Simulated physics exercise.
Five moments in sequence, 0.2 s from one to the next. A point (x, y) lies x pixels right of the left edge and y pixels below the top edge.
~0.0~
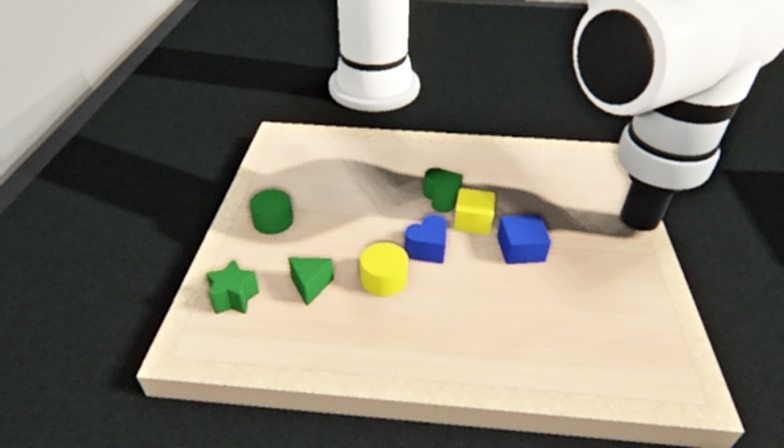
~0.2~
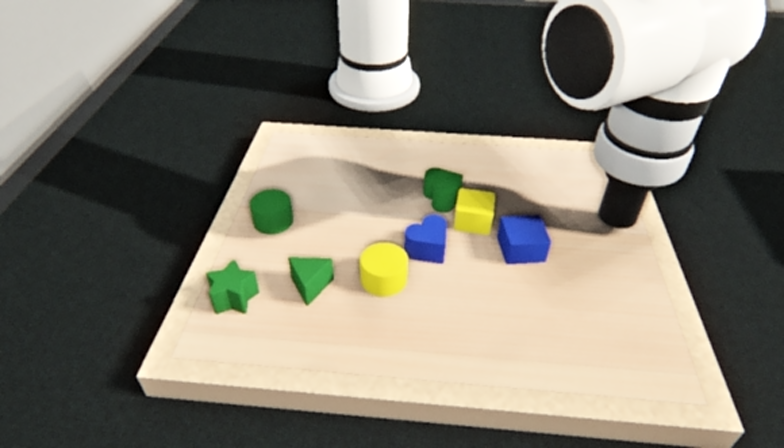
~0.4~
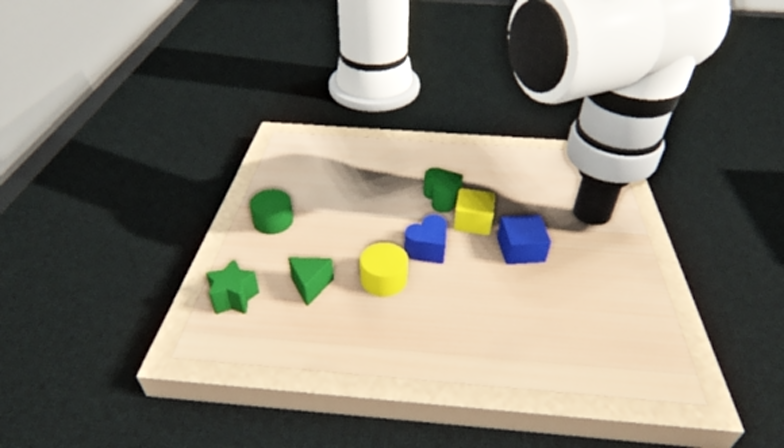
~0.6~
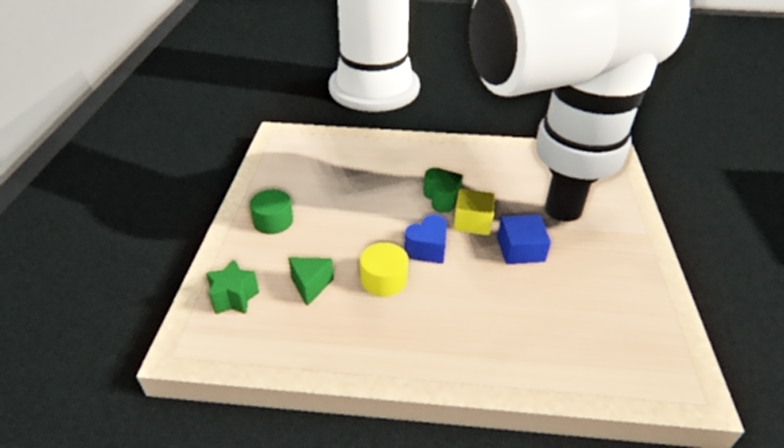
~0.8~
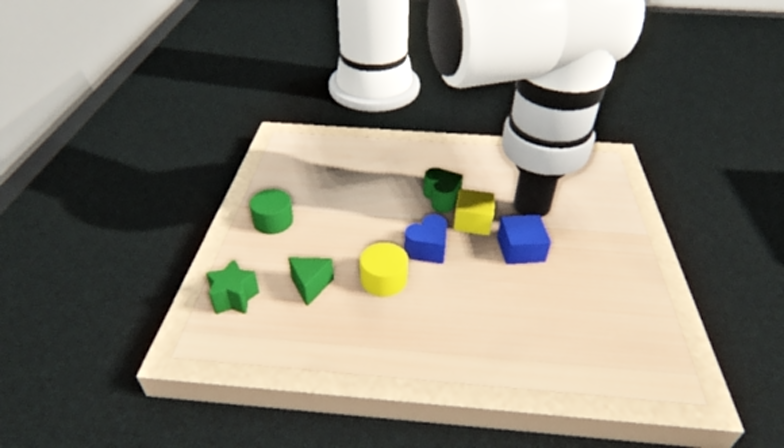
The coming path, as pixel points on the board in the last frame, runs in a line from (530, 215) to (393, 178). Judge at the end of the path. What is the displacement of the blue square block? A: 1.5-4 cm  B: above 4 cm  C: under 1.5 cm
My answer is option C.
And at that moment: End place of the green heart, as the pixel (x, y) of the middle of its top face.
Its top middle will sit at (380, 177).
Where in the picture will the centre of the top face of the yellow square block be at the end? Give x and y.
Roughly at (457, 201).
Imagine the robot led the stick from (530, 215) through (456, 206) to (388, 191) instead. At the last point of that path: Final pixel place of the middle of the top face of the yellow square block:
Just about (439, 207).
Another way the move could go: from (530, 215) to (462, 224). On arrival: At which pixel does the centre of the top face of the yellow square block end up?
My estimate: (427, 205).
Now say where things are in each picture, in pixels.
In the first picture, tip of the stick at (639, 219), middles of tops, green heart at (444, 179), yellow square block at (476, 201), blue square block at (526, 229).
In the second picture, stick at (617, 217), nothing pushed.
In the third picture, stick at (592, 214), nothing pushed.
In the fourth picture, stick at (563, 210), nothing pushed.
In the fifth picture, stick at (532, 206), green heart at (444, 179), yellow square block at (476, 201), blue square block at (526, 229).
The first path, step by step. One third of the way, stick at (482, 194); yellow square block at (463, 201), turned 45° anticlockwise.
Two thirds of the way, stick at (435, 181); green heart at (403, 177), turned 50° anticlockwise; yellow square block at (457, 201), turned 70° anticlockwise.
At the end, stick at (393, 169); green heart at (380, 177), turned 80° anticlockwise; yellow square block at (457, 201), turned 70° anticlockwise; blue square block unmoved.
